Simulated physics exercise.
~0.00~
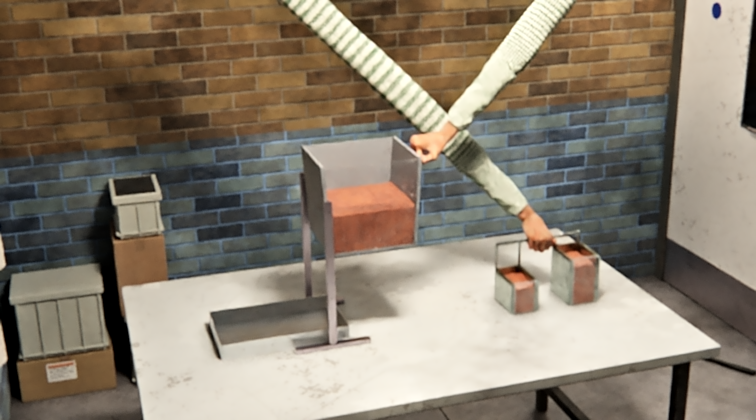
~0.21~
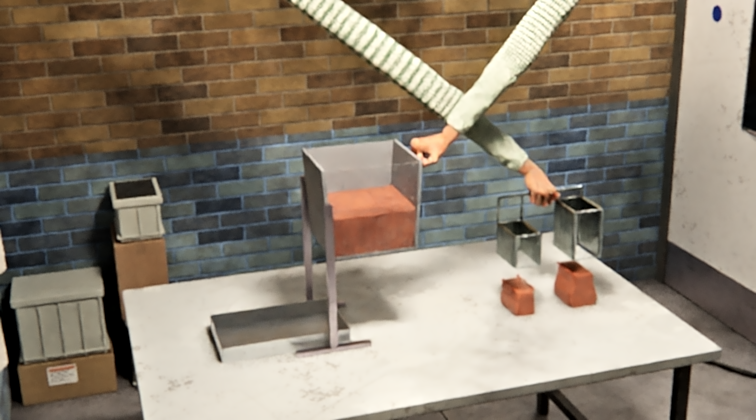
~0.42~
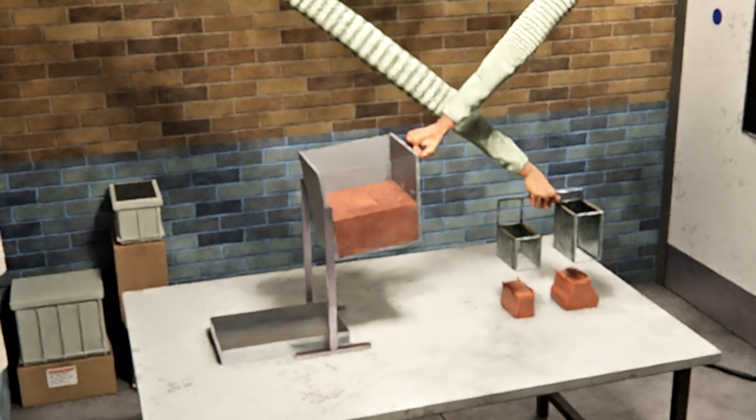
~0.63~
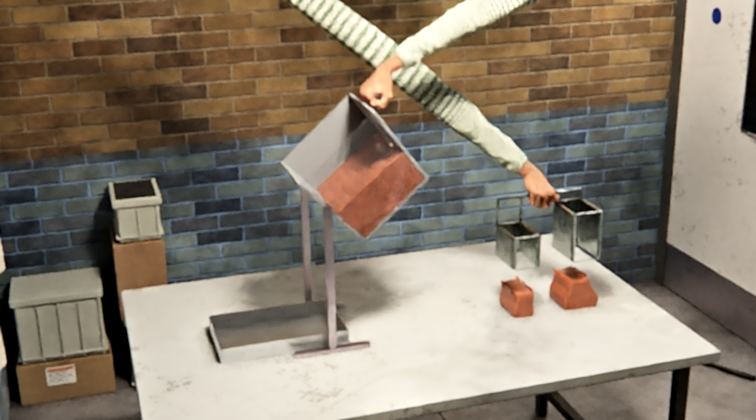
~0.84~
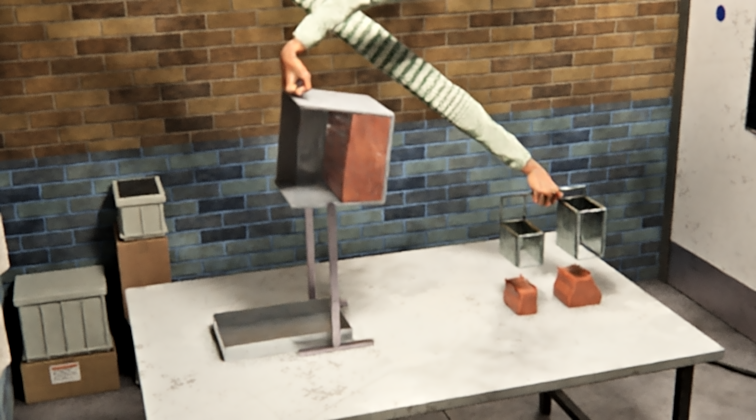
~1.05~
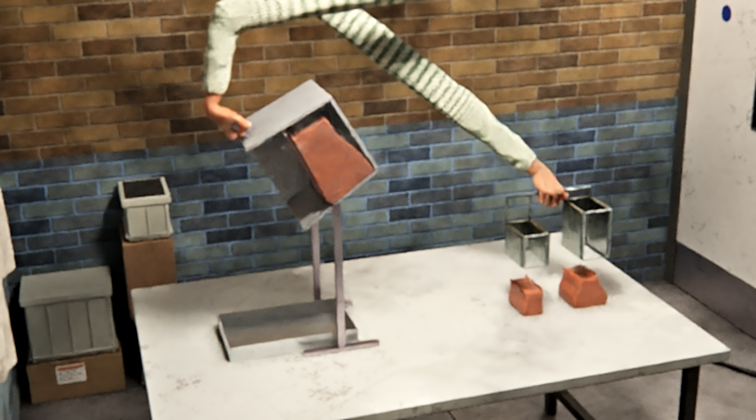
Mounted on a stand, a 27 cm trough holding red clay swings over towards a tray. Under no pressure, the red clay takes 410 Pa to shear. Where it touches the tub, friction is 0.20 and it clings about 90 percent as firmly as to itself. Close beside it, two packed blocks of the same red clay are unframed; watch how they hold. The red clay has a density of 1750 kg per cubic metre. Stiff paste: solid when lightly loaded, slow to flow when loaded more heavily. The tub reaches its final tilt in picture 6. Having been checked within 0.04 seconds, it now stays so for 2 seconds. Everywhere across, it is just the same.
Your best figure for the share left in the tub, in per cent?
I would say about 0 %.
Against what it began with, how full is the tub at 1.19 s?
Close to 70 in a hundred.
By 1.19 s, the tub is at 121 degrees and holds 69 %.
By 1.36 s, the tub is at 121 degrees and holds 7 %.
By 1.53 s, the tub is at 121 degrees and holds 0 %.
By 1.70 s, the tub is at 121 degrees and holds 0 %.
By 3.05 s, at the end, the tub is at 121 degrees and holds 0 %.
